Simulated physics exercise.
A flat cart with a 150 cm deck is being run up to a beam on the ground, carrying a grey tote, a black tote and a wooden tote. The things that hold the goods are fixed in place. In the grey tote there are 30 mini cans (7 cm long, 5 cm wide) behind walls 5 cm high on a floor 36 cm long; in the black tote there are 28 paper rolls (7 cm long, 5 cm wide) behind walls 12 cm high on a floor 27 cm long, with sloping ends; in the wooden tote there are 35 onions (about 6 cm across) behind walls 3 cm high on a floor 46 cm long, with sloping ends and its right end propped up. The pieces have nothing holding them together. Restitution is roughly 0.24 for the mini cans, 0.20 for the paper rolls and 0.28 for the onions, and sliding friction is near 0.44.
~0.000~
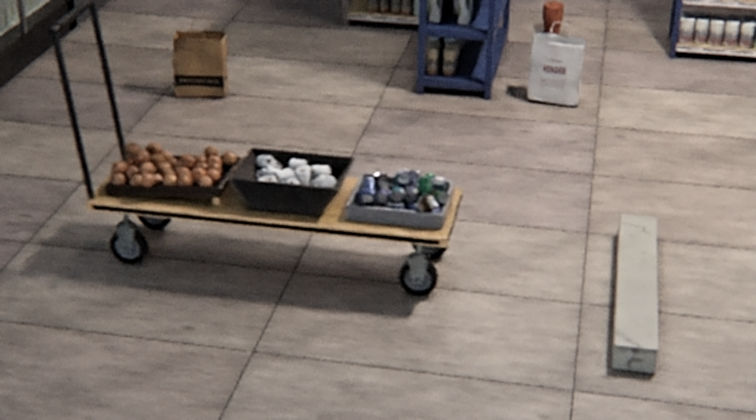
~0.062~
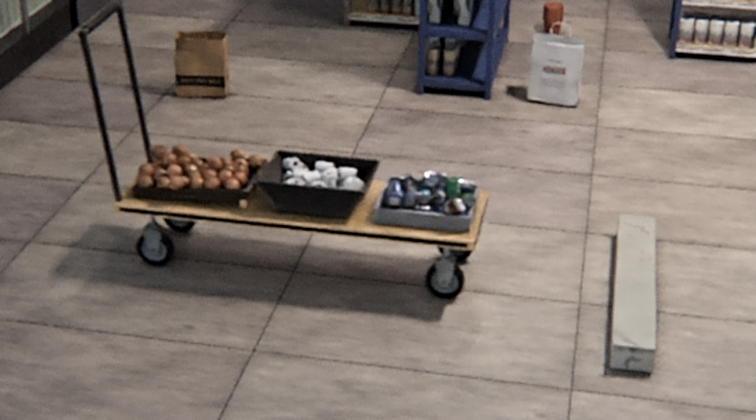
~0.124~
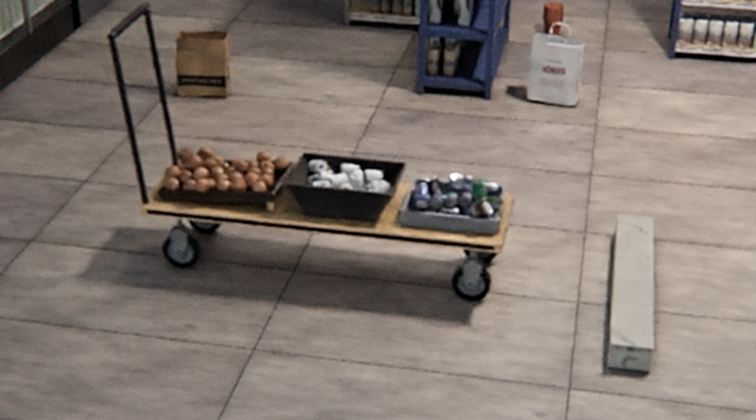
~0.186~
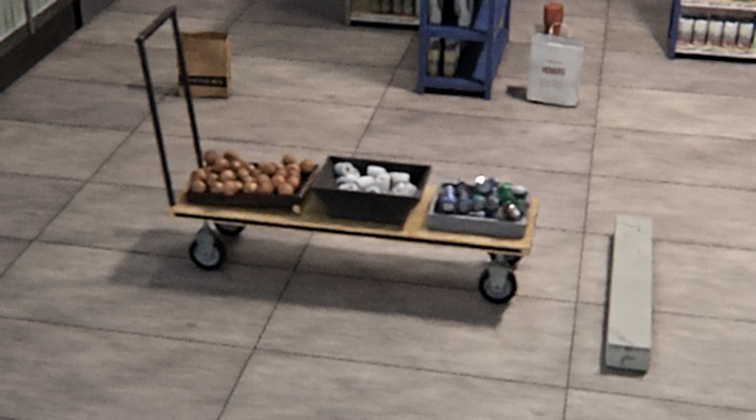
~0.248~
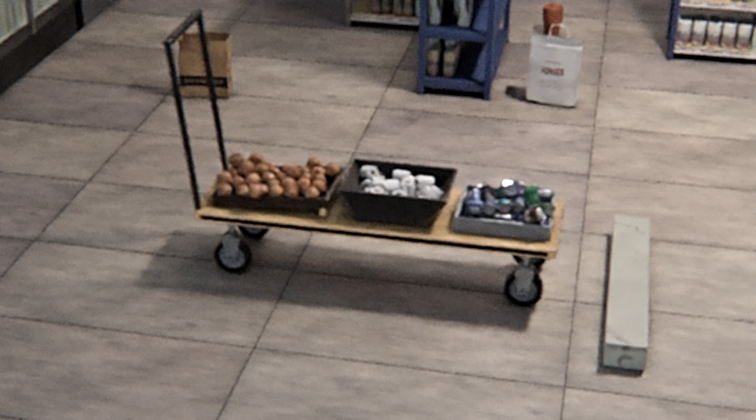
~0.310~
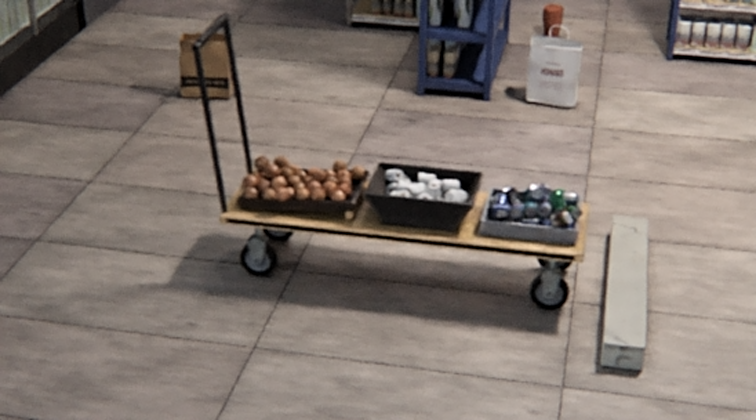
A flat cart carrying a wooden tote of onions, a black tote of white rolls and a grey tote of small cans rolled steadily to the right across the tiled floor, nearing a pale beam.
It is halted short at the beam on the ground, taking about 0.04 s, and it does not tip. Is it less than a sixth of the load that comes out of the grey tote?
No.
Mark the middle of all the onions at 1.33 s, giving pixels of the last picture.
They're centred near (343, 187).
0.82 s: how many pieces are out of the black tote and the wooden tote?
Estimate at that time - black tote 0, wooden tote 5, give or take.
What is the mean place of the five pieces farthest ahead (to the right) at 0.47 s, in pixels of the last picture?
Somewhere near pixel (624, 209).
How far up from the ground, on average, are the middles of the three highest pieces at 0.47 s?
Roughly 46 centimetres.
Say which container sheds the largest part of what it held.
It's the grey tote.
After 0.37 s, contact.
After 0.47 s, 3 of 30 out of the grey tote, 0 of 28 out of the black tote and 2 of 35 out of the wooden tote.
After 0.59 s, 7 of 30 out of the grey tote, 0 of 28 out of the black tote and 4 of 35 out of the wooden tote.
After 0.82 s, 10 of 30 out of the grey tote, 0 of 28 out of the black tote and 5 of 35 out of the wooden tote.
When it is over (at 1.33 s), 11 of 30 out of the grey tote, 0 of 28 out of the black tote and 6 of 35 out of the wooden tote. Asked share, 11 of 30, 37 per cent.
